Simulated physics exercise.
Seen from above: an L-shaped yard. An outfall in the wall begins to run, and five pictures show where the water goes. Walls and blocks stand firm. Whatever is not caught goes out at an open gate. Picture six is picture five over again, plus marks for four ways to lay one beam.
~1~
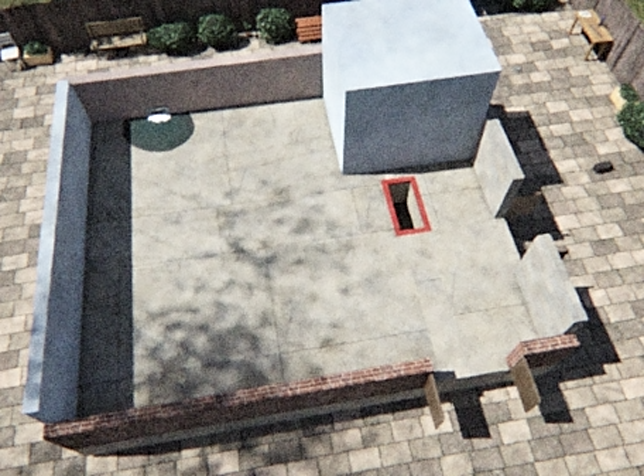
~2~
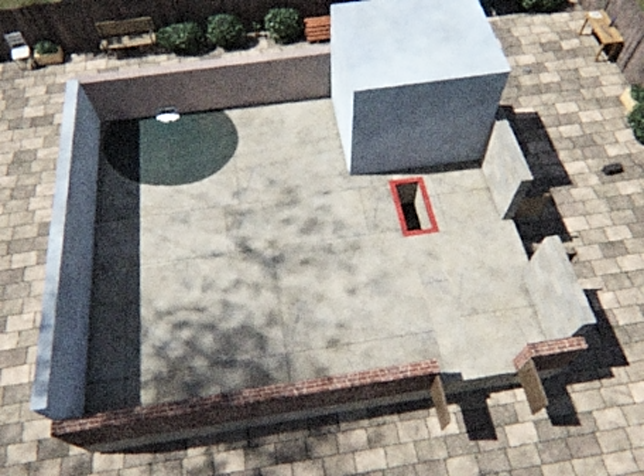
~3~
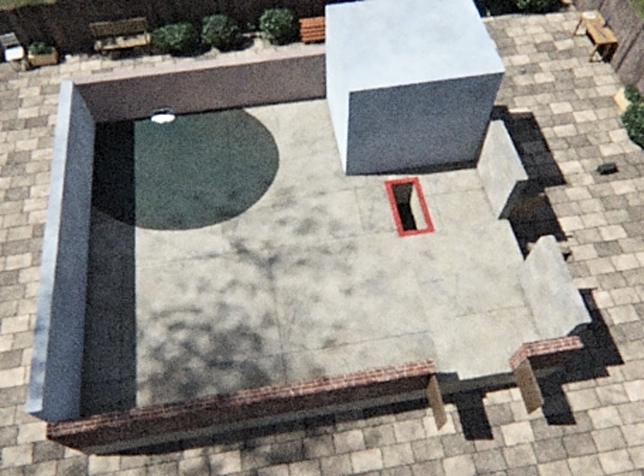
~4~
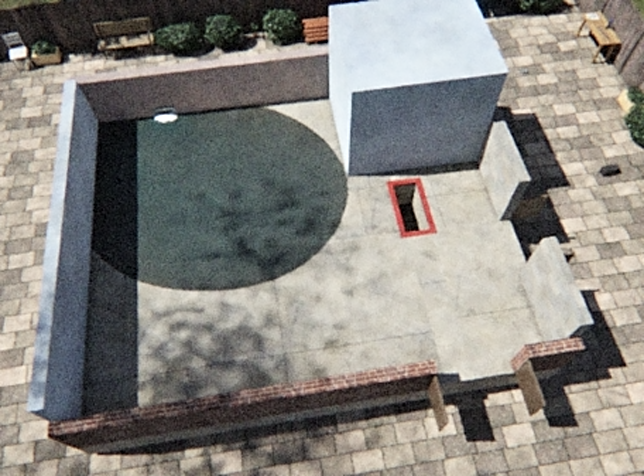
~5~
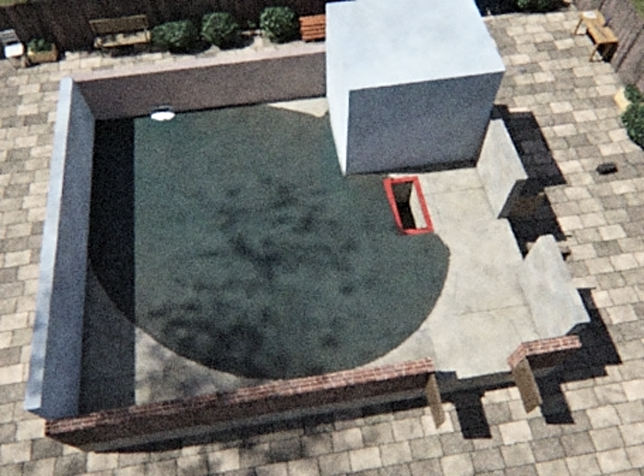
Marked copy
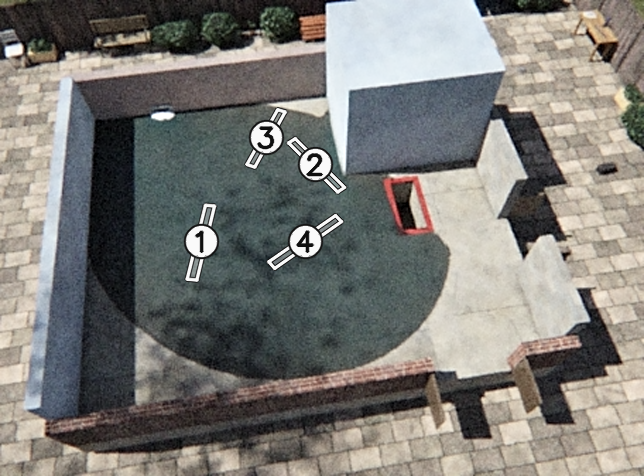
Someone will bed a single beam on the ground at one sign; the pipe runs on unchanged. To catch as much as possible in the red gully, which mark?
The answer is place 4.
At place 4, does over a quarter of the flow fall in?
Yes, it does.
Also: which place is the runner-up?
Here it is place 1.
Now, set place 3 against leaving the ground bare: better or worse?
Place 3 is worse.
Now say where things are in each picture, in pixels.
Outfall at (159, 111); red gully at (406, 205); open gate at (465, 364); open gate at (504, 244); water covers 3 % of the ground and shows as far out as (177, 144); red gully still dry.
Water covers 10 % of the ground and shows as far out as (173, 184); red gully still dry.
Water covers 22 % of the ground and shows as far out as (204, 226); red gully still dry.
Water covers 42 % of the ground and shows as far out as (330, 236); red gully still dry.
Water covers 69 % of the ground and shows as far out as (411, 328); red gully taking water.
On the marked copy, 1 from (192, 279) to (210, 205); 2 from (291, 140) to (341, 189); 3 from (250, 165) to (281, 110); 4 from (271, 265) to (338, 218).
With 1, about 18 % of the stream runs into the red gully, about 82 % out by the gates.
With 2, about 13 % of the stream runs into the red gully, about 87 % out by the gates.
With 3, about 10 % of the stream runs into the red gully, about 90 % out by the gates.
With 4, about 40 % of the stream runs into the red gully, about 60 % out by the gates.
